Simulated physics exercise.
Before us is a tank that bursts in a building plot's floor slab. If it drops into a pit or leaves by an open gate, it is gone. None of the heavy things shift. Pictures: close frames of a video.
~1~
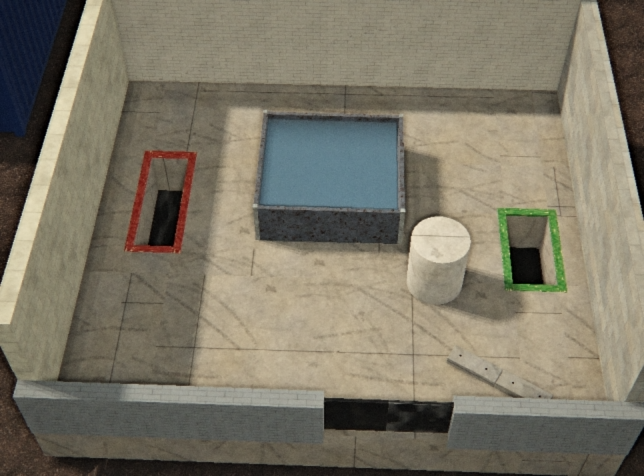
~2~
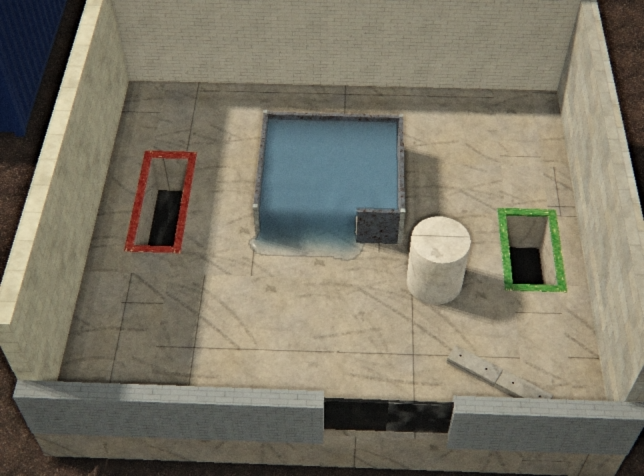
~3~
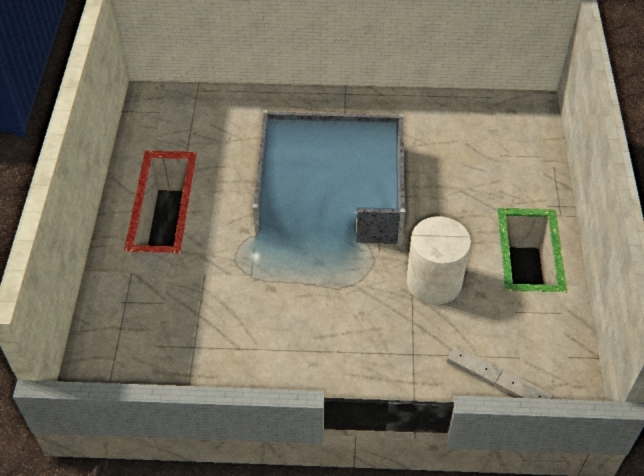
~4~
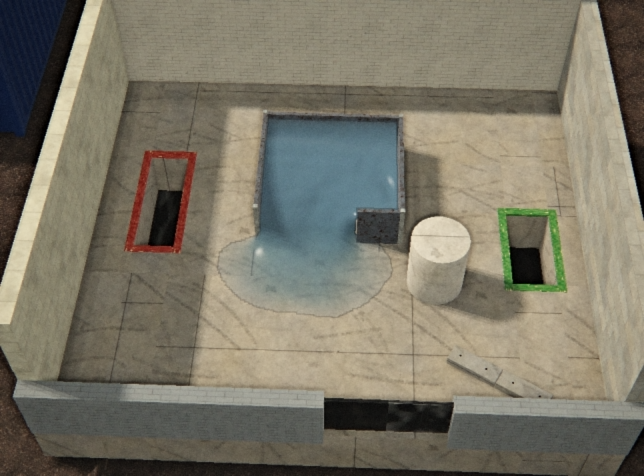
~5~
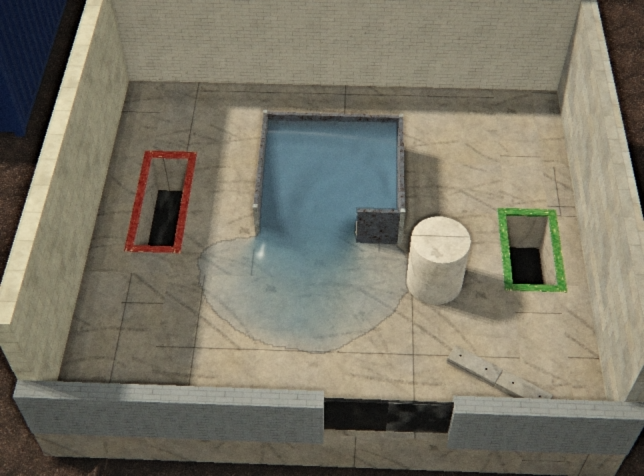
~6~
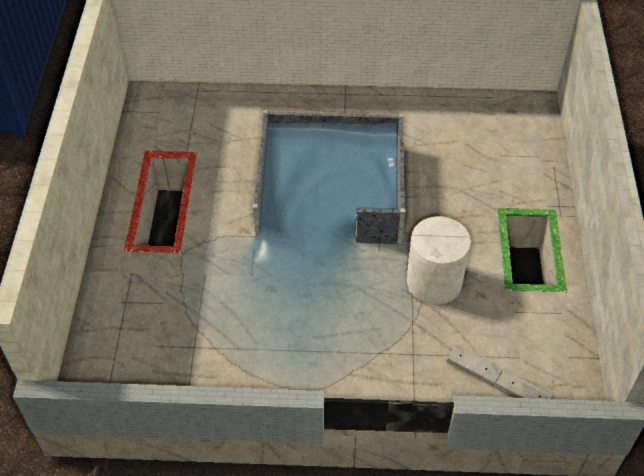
A walled building plot held an open tank of still water, then most of its front side gave way and water poured out, spreading across the pale floor toward the viewer in a widening rounded pool.
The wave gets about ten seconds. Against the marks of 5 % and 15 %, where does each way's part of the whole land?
The gate will capture a light share below five per cent, the green pit will capture a medium share of five to fifteen per cent, the red pit will capture a heavy share beyond fifteen per cent.
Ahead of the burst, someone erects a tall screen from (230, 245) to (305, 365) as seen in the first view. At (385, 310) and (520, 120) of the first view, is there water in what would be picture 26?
Soaked, untouched.
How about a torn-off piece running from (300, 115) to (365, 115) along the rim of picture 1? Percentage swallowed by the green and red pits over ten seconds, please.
Per cent: Green 15, red 20.
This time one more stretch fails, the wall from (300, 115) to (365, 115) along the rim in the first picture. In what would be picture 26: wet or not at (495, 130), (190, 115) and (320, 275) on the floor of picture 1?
In that order: Awash, under water, free of water.
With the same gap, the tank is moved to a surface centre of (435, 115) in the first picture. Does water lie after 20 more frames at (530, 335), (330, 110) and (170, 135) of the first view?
Okay, first one got wet, second one high and dry, last one high and dry.
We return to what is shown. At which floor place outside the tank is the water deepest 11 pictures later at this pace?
Deepest point: Roughly (52, 409).
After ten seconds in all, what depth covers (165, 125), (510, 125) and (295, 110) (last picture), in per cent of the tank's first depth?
I'd say around 6 per cent, then 2 per cent, then 4 per cent.
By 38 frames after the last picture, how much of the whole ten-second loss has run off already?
About 45 per cent.
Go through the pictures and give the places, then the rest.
The first picture shows still water in the open tank at (331, 164).
In the second picture, the front is at (256, 244), out from the gap at (308, 230).
In the third picture, the front is at (243, 257), out from the gap at (308, 231).
In the fourth picture, the front is at (339, 311), out from the gap at (308, 231).
In the fifth picture, the front is at (324, 347), out from the gap at (308, 231).
In the sixth picture, the front is at (313, 385), out from the gap at (308, 231).
A moment on, water covers 30 % of the floor; the gate 0 %, the green pit 0 %, the red pit 0 %.
Next, water covers 35 % of the floor; the gate 0 %, the green pit 0 %, the red pit 0 %.
Then, water covers 45 % of the floor; the gate 0 %, the green pit 0 %, the red pit 0 %.
Later, water covers 65 % of the floor; the gate 0 %, the green pit 4 %, the red pit 9 %.
In the end, water covers 80 % of the floor; the gate 0 %, the green pit 9 %, the red pit 20 %.
